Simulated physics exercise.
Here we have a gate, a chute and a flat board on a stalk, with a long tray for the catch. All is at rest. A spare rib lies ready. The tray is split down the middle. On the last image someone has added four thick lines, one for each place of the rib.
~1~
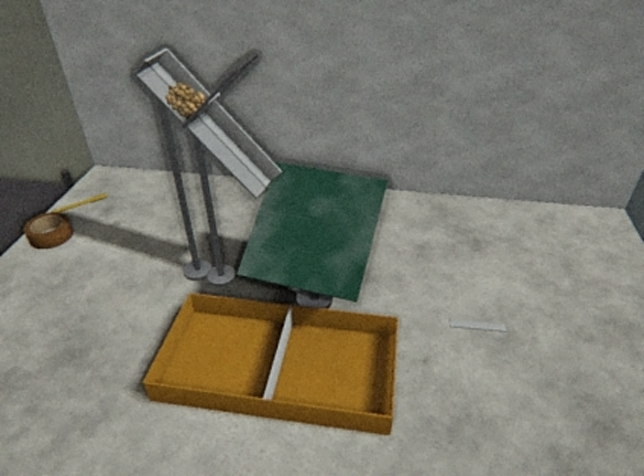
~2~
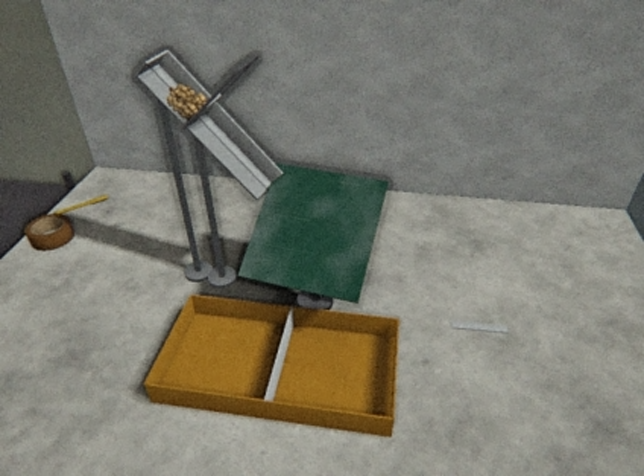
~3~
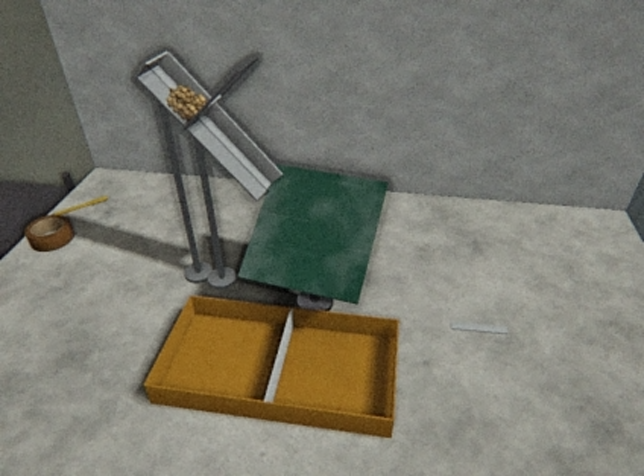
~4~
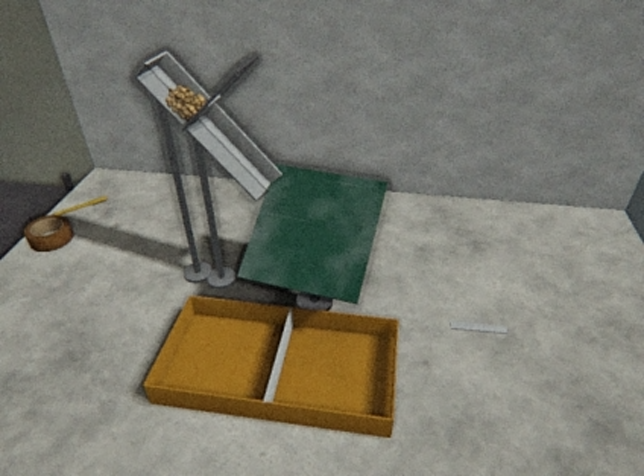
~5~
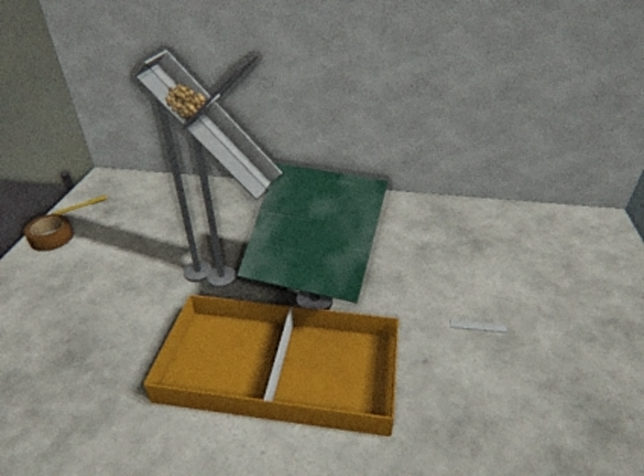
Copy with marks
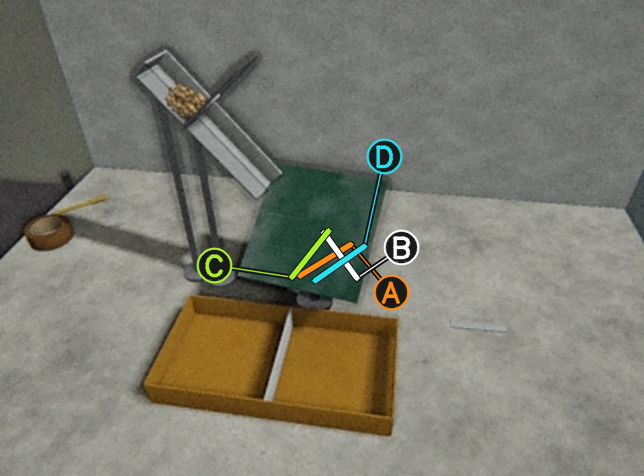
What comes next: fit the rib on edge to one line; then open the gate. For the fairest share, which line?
It is D.
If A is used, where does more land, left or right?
The left half.
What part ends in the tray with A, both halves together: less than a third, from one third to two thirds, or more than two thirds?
More than two thirds.
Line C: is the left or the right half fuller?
The left half.
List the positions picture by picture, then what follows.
The first picture shows load behind the gate near (187, 98), dried chickpeas; lip of the chute near (263, 190), sloping fairly steeply.
The second picture shows middle of the board near (314, 228), tilted fairly steeply; middle of its low edge near (296, 289); of its high edge near (331, 172).
The third picture shows front corners of the tray near (145, 385) and (393, 420); front end of its middle wall near (265, 402); gate still shut near (210, 105).
The fourth picture shows middle of the load near (187, 101); lip near (263, 192).
The fifth picture shows middle of the load near (187, 100); lip near (263, 191).
On the marked copy, line A from (350, 244) to (299, 275); line B from (323, 232) to (356, 278); line C from (328, 230) to (291, 277); line D from (364, 246) to (314, 280).
With A, of what is caught, the bulk in the left half, a small share in the right.
With B, of what is caught, a small share in the left half, the bulk in the right.
With C, of what is caught, all but a few in the left half, a small share in the right.
With D, of what is caught, close to a third in the left half, close to two thirds in the right.
